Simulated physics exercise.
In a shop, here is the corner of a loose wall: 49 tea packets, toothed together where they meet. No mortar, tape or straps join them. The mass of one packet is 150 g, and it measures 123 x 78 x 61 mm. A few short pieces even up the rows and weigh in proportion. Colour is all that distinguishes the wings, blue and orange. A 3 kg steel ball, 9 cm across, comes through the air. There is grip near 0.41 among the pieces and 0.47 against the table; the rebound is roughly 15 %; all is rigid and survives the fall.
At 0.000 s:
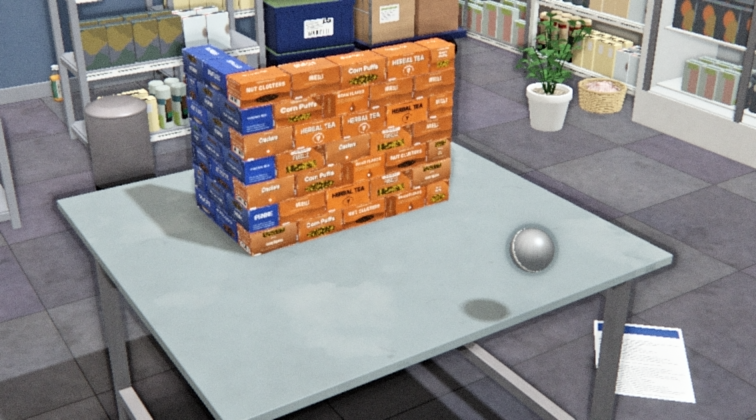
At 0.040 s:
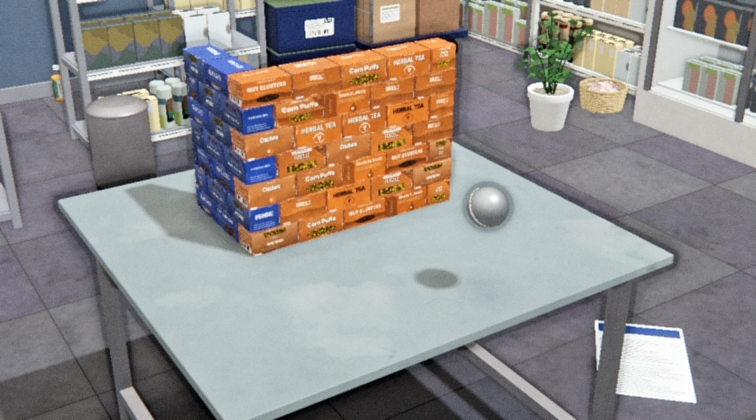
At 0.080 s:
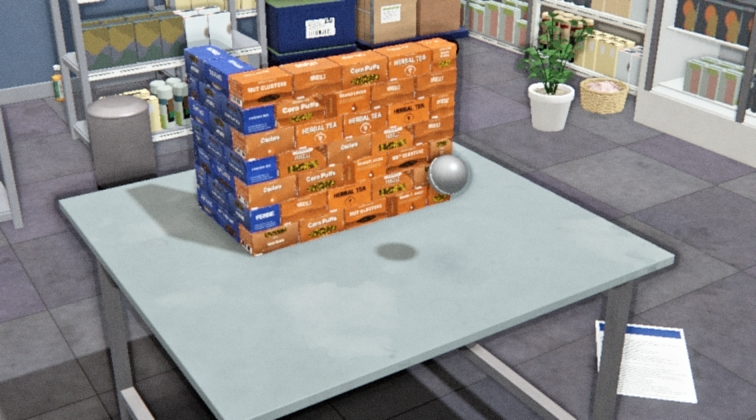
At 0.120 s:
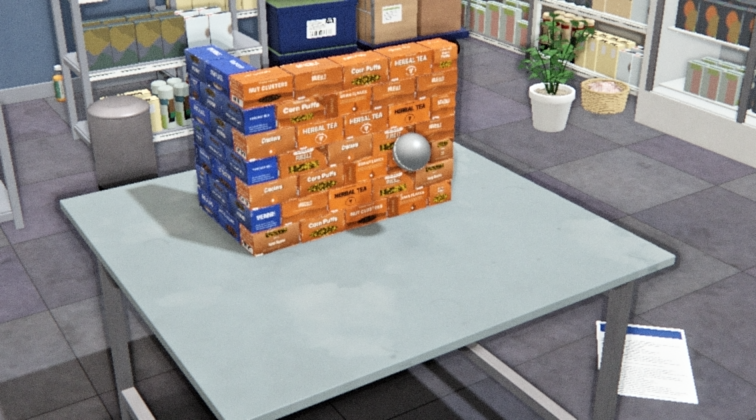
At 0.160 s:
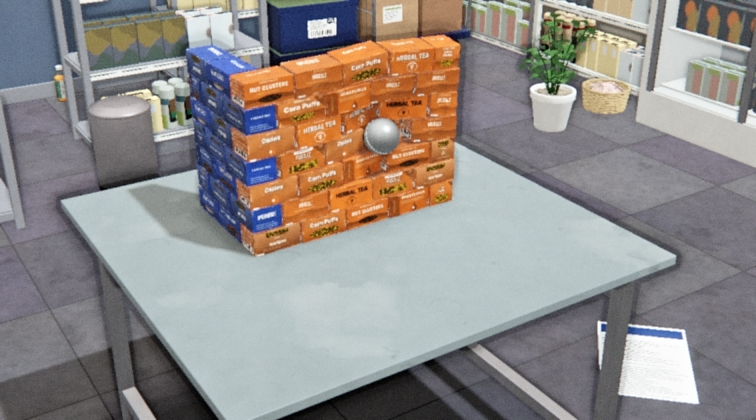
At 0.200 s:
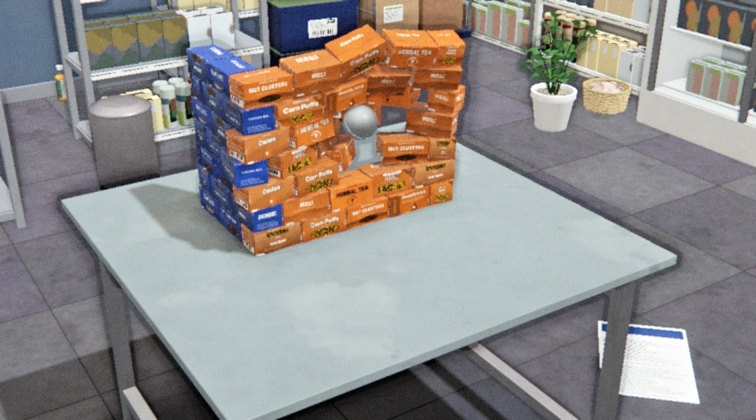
A steel ball flew leftward over a table toward a corner-shaped wall of blue and orange packets, then punched into the orange side, shoving packets out of place and tilting several around the gap.
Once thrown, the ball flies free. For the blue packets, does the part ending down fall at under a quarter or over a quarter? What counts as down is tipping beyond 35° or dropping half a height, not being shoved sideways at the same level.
It falls at under a quarter.
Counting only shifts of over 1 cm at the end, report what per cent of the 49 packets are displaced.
The shifted ones make up 55 per cent.
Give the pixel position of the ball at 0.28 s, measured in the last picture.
I'd put it somewhere around (320, 114).
By 0.28 s, ball still moving; none of the 17 blue packets down (6 of 49 in all colours); top blue packet moved 7 mm; top orange packet tilted 20°.
By 0.42 s, ball still moving; none of the 17 blue packets down (15 of 49 in all colours); top blue packet moved 6 mm; top orange packet tilted 55°, 49 mm lower.
By 0.60 s, ball still moving; none of the 17 blue packets down (15 of 49 in all colours); top blue packet moved 6 mm; top orange packet on its side.
By 0.88 s, ball still moving; none of the 17 blue packets down (16 of 49 in all colours); top blue packet moved 6 mm; top orange packet on its side.
When it is over (1.6 s), ball rolling away; none of the 17 blue packets down (16 of 49 in all colours); top blue packet moved 6 mm; top orange packet on its side. That is 0 per cent. In pixels of the last frame, middles, top blue packet near (232, 78), top orange packet near (452, 197).
